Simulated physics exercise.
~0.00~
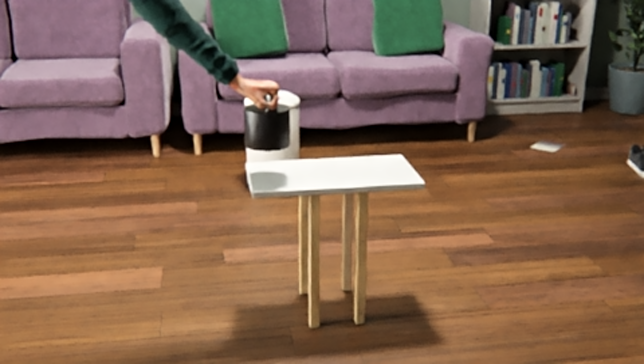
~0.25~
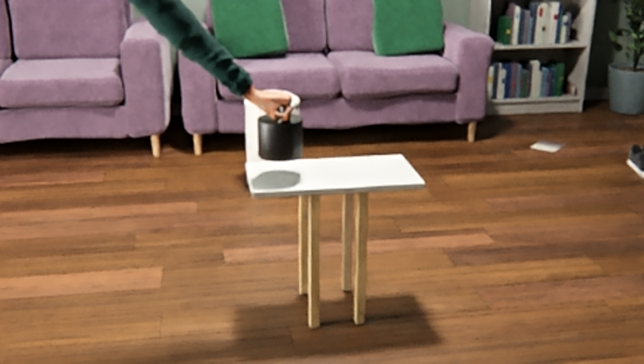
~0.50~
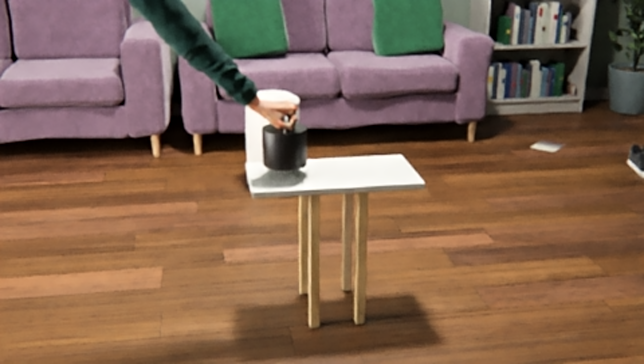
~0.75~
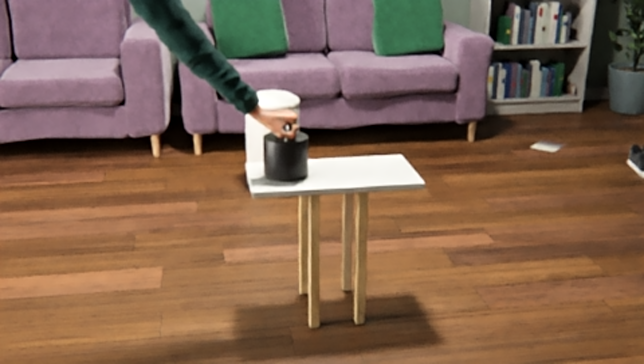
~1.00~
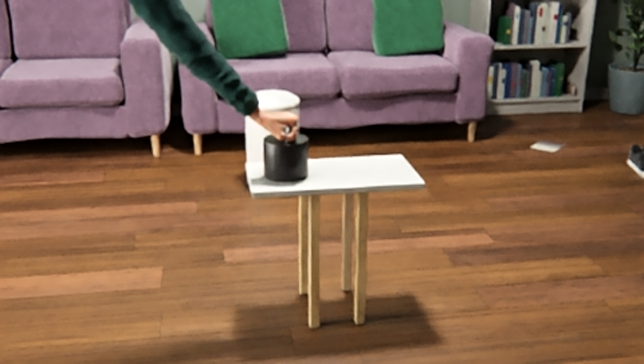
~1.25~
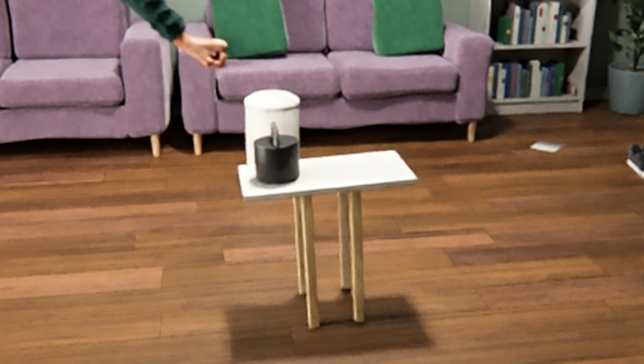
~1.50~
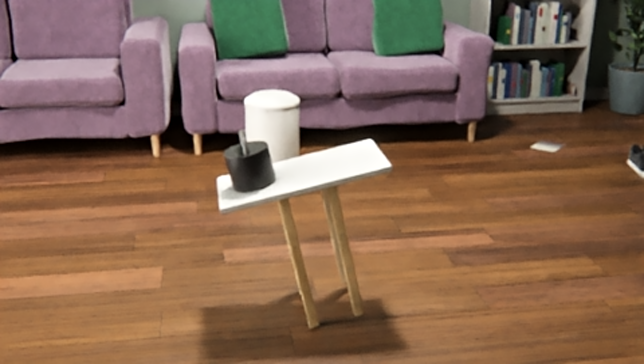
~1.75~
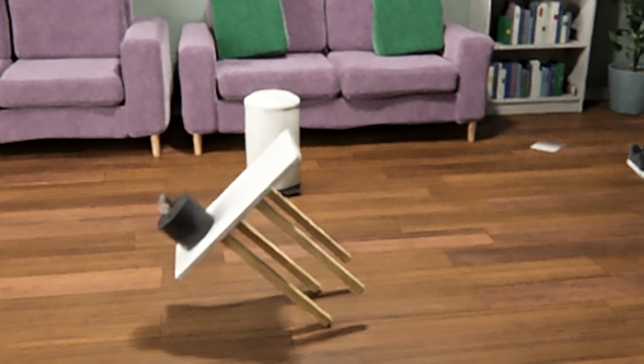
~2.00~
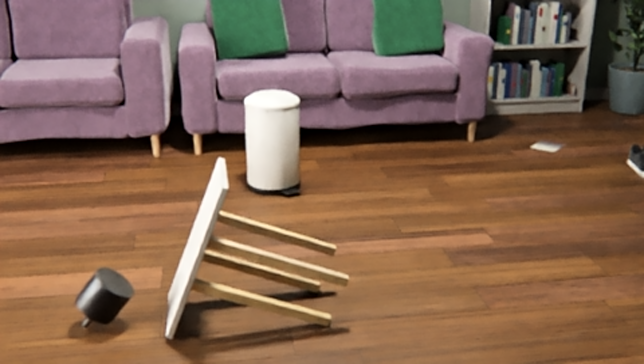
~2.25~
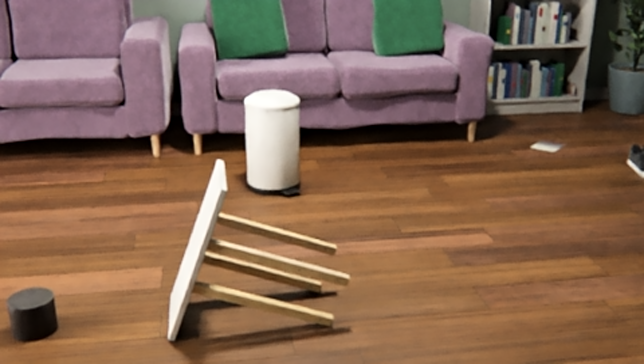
Dark cylinder being set by a hand on the left end of a white small table, which tips over leftward, sending it tumbling onto the floor.
